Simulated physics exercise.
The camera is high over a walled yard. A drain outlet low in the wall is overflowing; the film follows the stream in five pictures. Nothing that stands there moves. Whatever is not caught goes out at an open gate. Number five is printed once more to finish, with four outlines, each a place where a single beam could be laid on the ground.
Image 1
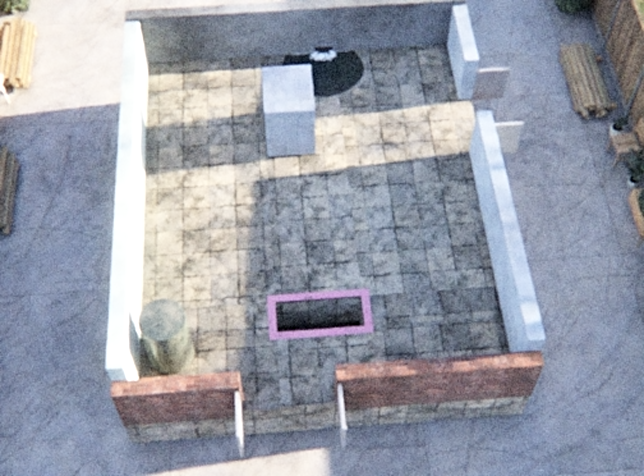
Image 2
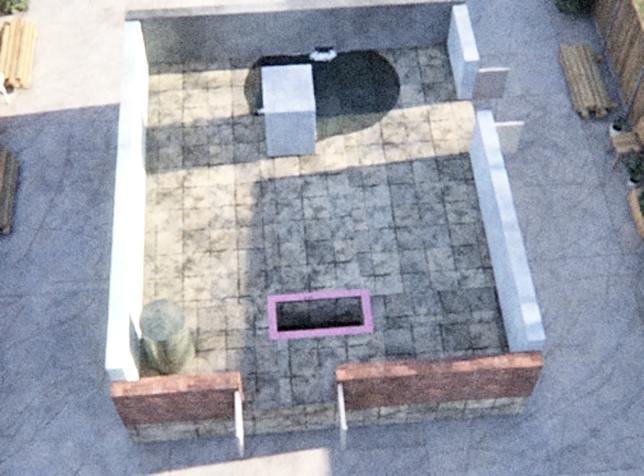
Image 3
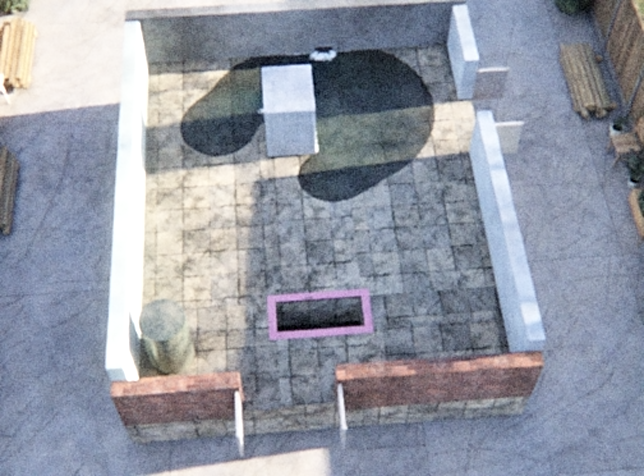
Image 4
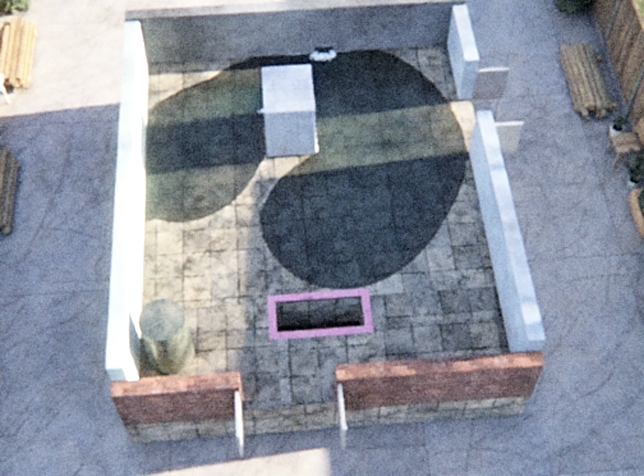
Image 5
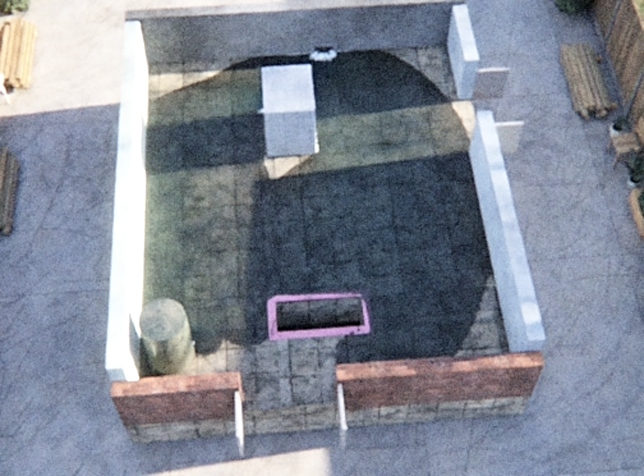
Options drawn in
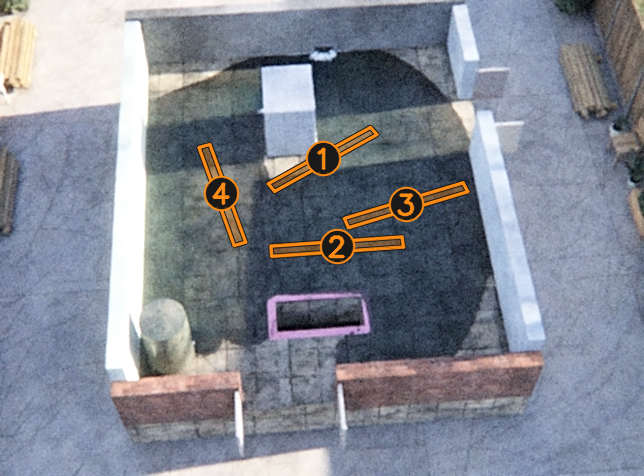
Dark water spreads from the back wall across the yard, around a block, reaching the pink-edged pit.
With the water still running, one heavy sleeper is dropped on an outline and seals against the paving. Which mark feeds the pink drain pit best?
4 works best here.
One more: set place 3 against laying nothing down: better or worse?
Place 3 is worse.
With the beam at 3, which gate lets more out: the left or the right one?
The left one.
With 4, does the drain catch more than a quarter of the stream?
Yes.
In orange, 1 from (271, 187) to (373, 130); 2 from (271, 251) to (402, 241); 3 from (346, 223) to (465, 187); 4 from (204, 145) to (239, 243).
If 1 is chosen, about 25 % of the stream goes into the pink drain pit, about 75 % out by the gates.
If 2 is chosen, about 22 % of the stream goes into the pink drain pit, about 78 % out by the gates.
If 3 is chosen, about 27 % of the stream goes into the pink drain pit, about 74 % out by the gates.
If 4 is chosen, about 41 % of the stream goes into the pink drain pit, about 59 % out by the gates.
